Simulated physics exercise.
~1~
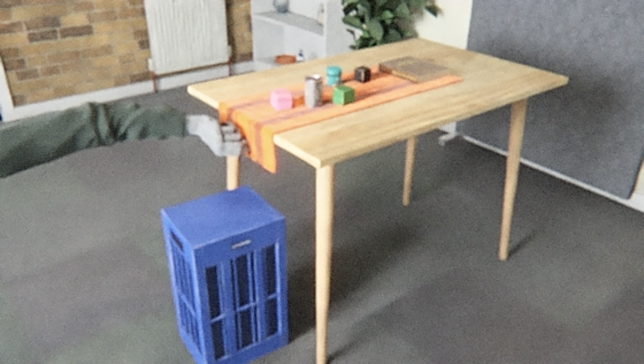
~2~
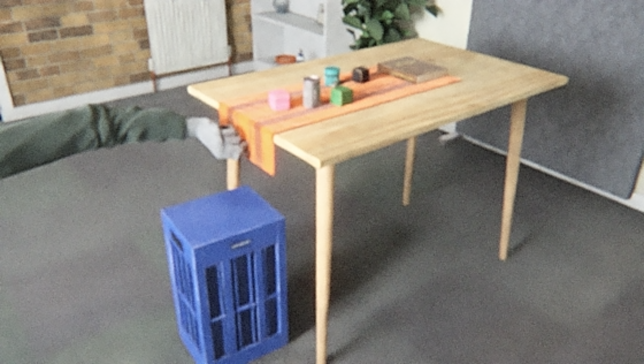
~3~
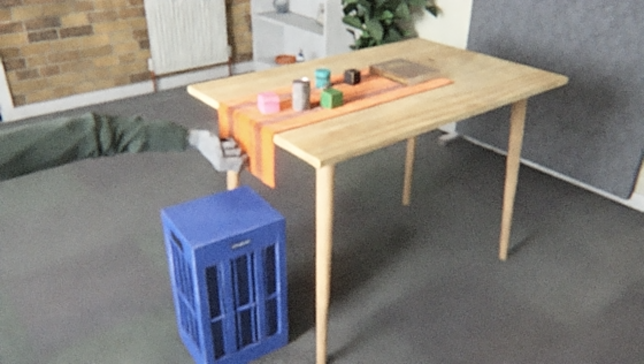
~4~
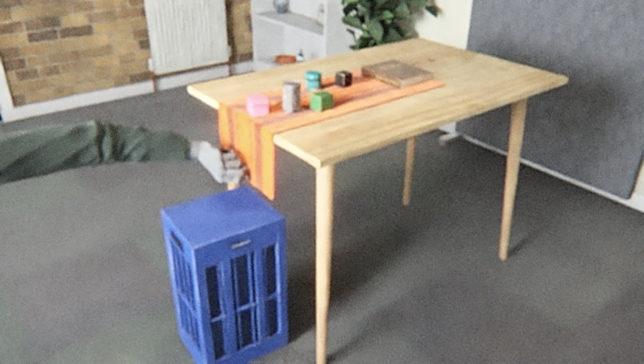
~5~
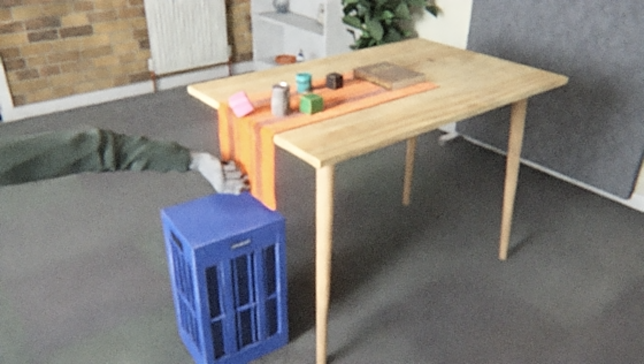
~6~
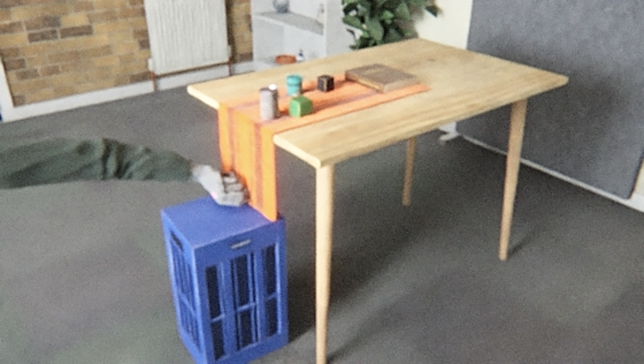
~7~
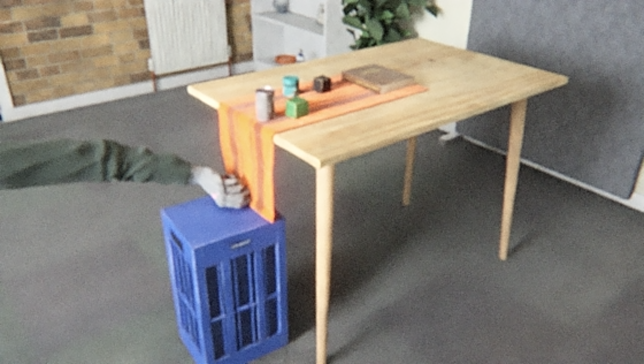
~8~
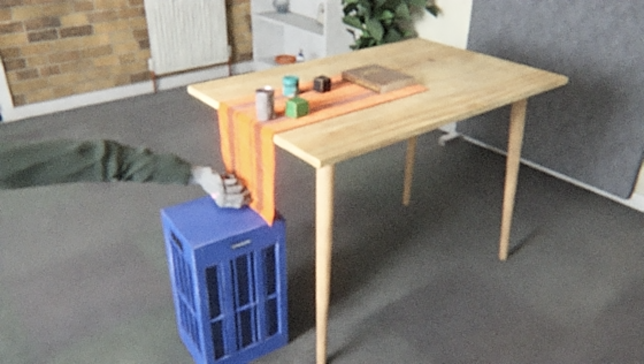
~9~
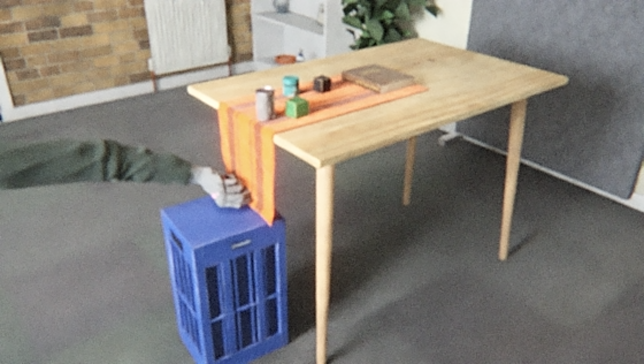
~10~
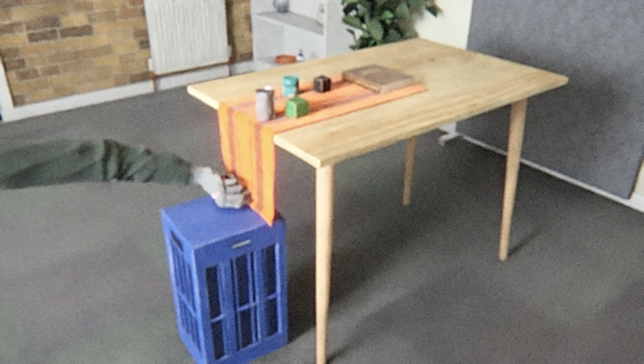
In a carpeted room with a brick wall and a white radiator behind, a still camera looks slightly down on a pale wooden table with a blue crate standing below its left end. An orange scarf lies along the table, carrying a pink cube, a grey can, a green cube, a turquoise pot, a small dark block and a flat brown piece. From the left, a hand slowly draws the hanging end downward, and the objects slide left with it. The pink cube tilts at the edge and drops out of sight. The hand stops with the hem at the crate, the others still on the table.
